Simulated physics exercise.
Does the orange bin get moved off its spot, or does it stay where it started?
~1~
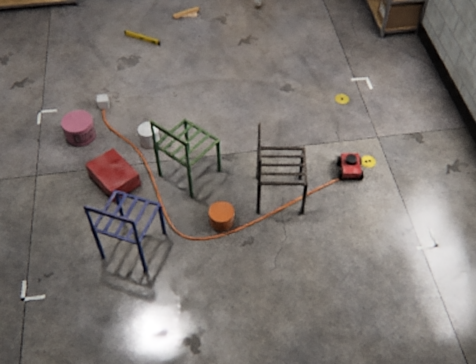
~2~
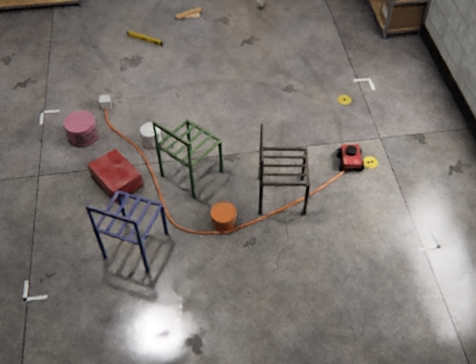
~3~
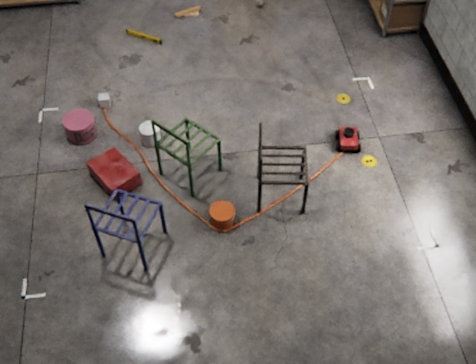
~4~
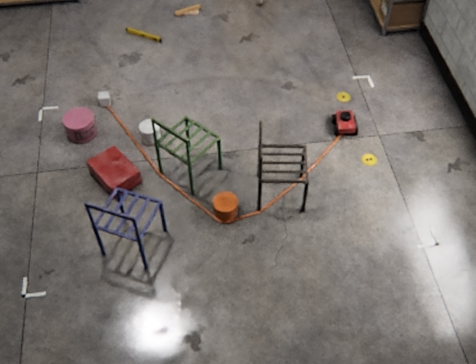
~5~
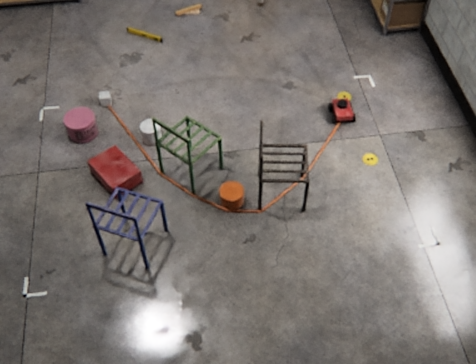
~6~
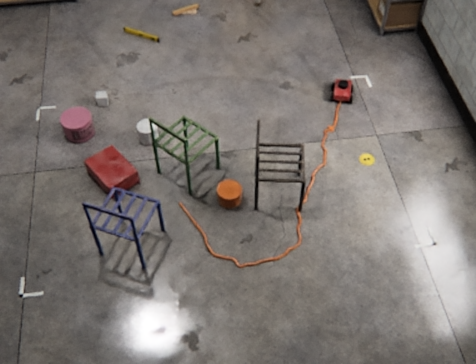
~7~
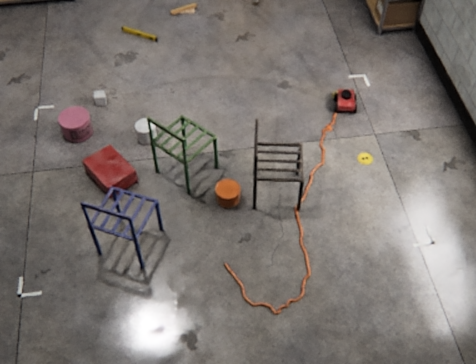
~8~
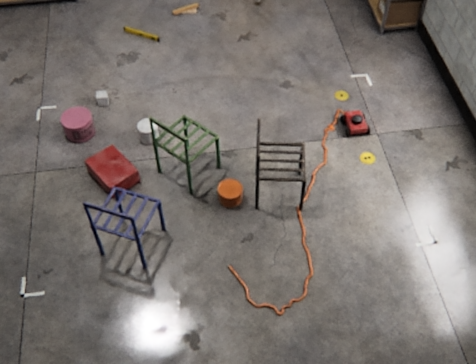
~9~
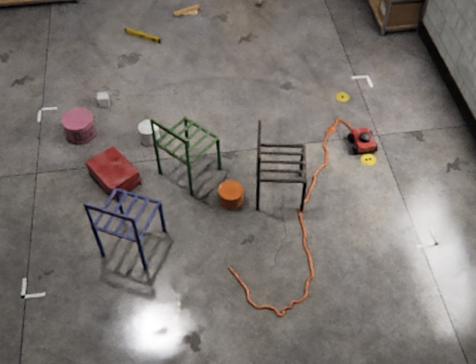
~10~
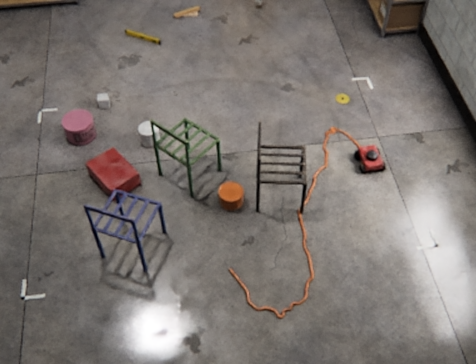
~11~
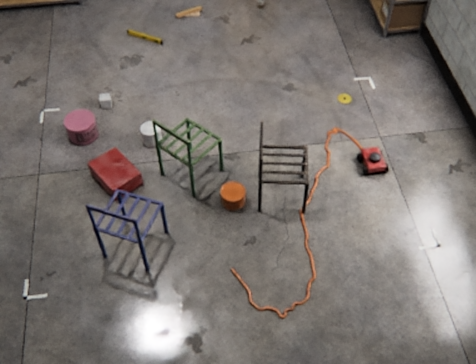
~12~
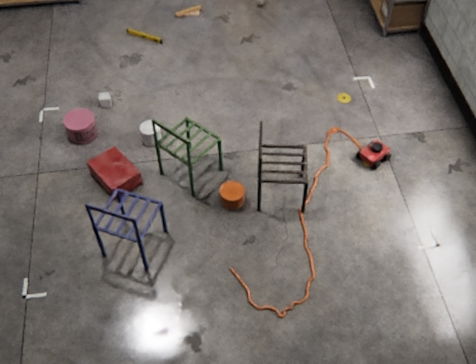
The orange bin gets moved off its spot. The tightening cord nudges it a little up and to the right, and it stays upright there.
Three metal chairs stood among bins on a grey floor while a small red cart drove upward, pulling its orange cord against the orange bin and nudging it, until the cord's far end came loose and the cart rolled back down and stopped.
